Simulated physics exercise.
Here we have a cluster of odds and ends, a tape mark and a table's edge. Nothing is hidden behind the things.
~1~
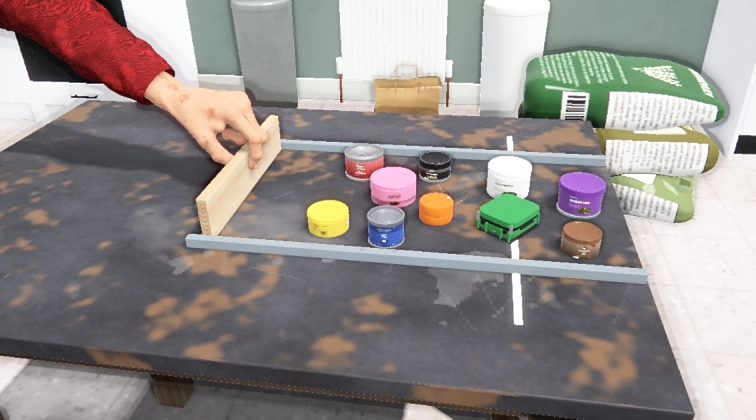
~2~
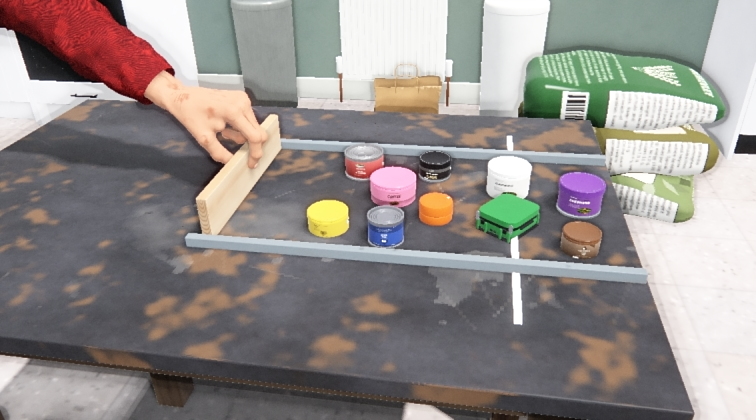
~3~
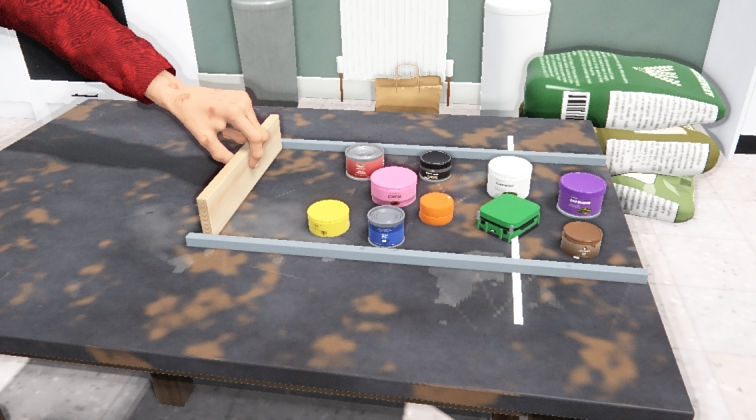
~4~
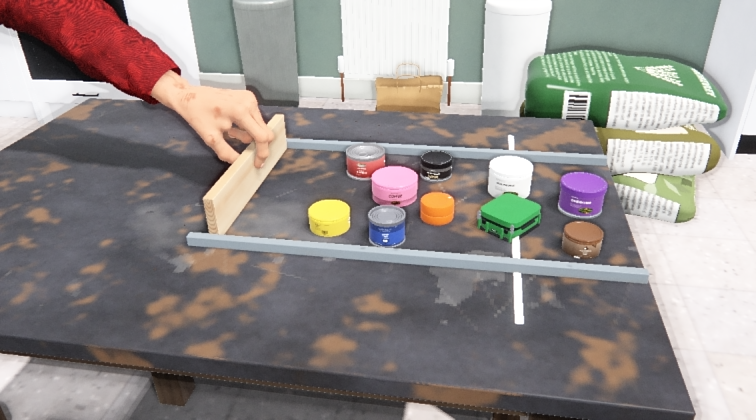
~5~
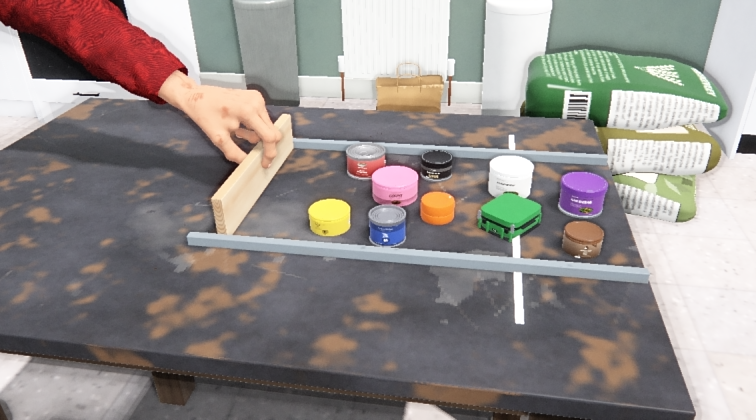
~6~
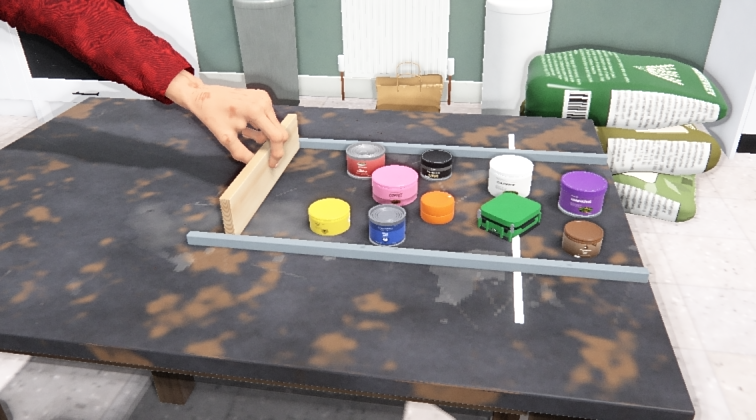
A hand slides a wooden board slightly right toward colourful tubs on a dark table.
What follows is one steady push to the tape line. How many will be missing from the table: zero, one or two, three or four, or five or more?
The number that fall off is zero.
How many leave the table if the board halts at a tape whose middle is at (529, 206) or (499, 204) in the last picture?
The counts: 0 and 0.
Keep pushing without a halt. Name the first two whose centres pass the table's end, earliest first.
They are the purple tin, then the white tub.
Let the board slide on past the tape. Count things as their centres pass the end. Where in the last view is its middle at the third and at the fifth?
First at (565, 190), next at (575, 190).
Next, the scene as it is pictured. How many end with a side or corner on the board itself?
5 of them.
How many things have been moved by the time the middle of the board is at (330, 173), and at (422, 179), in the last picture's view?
By then 1, and 6.
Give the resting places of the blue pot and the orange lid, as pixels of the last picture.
The blue pot stops around (537, 245); the orange lid around (533, 207).
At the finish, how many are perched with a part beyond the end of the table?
The number is 0.
A little later, none off yet; purple tin at rest near (582, 195); brown tub at rest near (582, 239); white tub at rest near (510, 178).
Next, none off yet; purple tin at rest near (582, 195); brown tub at rest near (582, 239); white tub at rest near (513, 179).
When it is over, the number that fall off is zero.
